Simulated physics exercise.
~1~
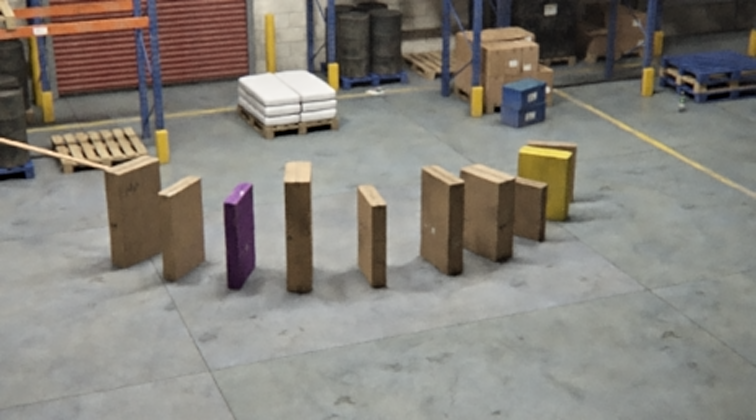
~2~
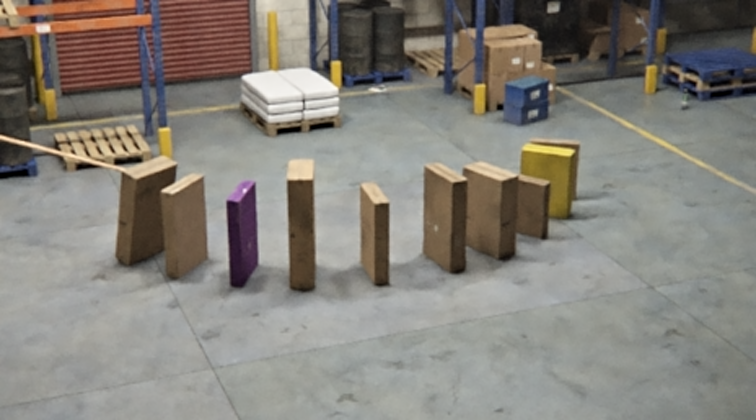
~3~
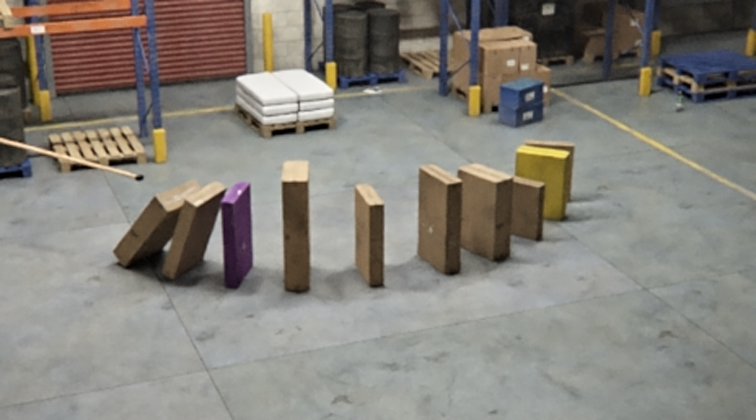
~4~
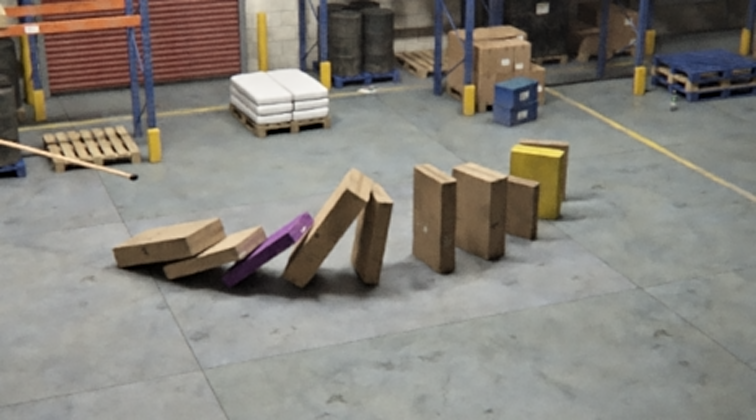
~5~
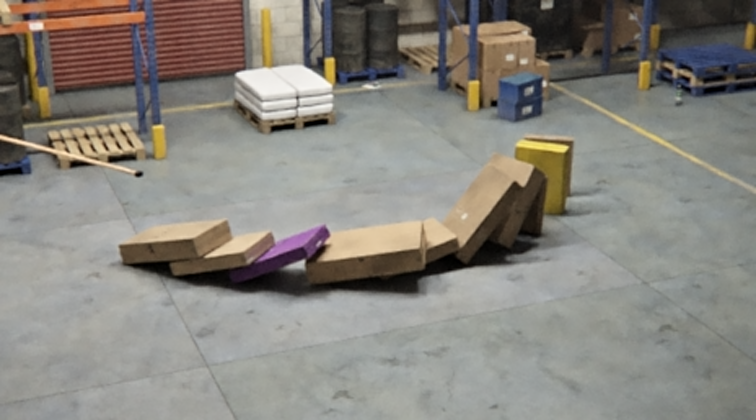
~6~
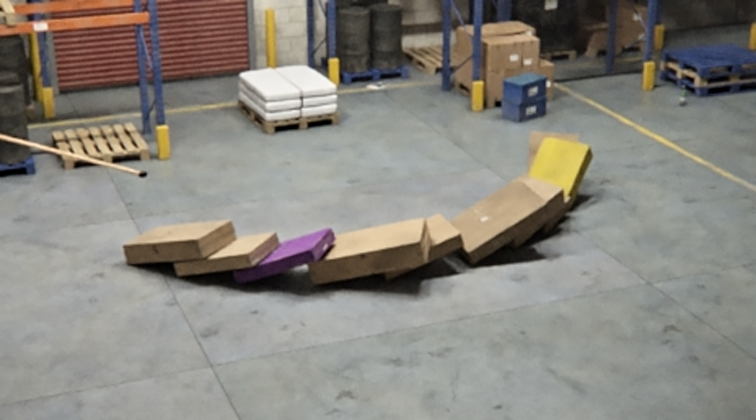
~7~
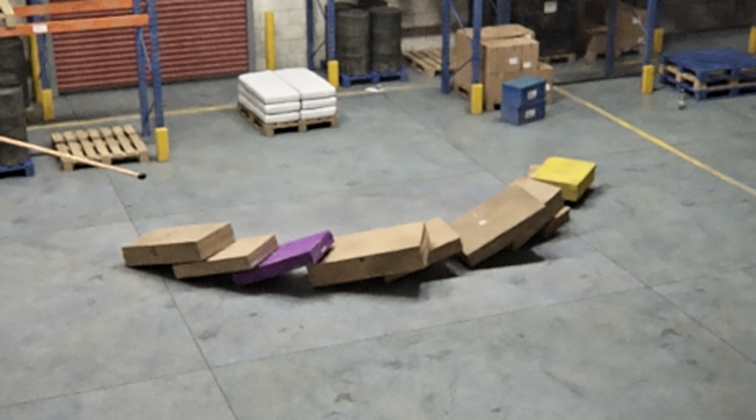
The footage shows a pole at left tipping the first in a curved row of upright cartons on a warehouse floor, and the cartons topple rightward one after another, the purple one included, until the yellow one falls near the far end and none remains standing.
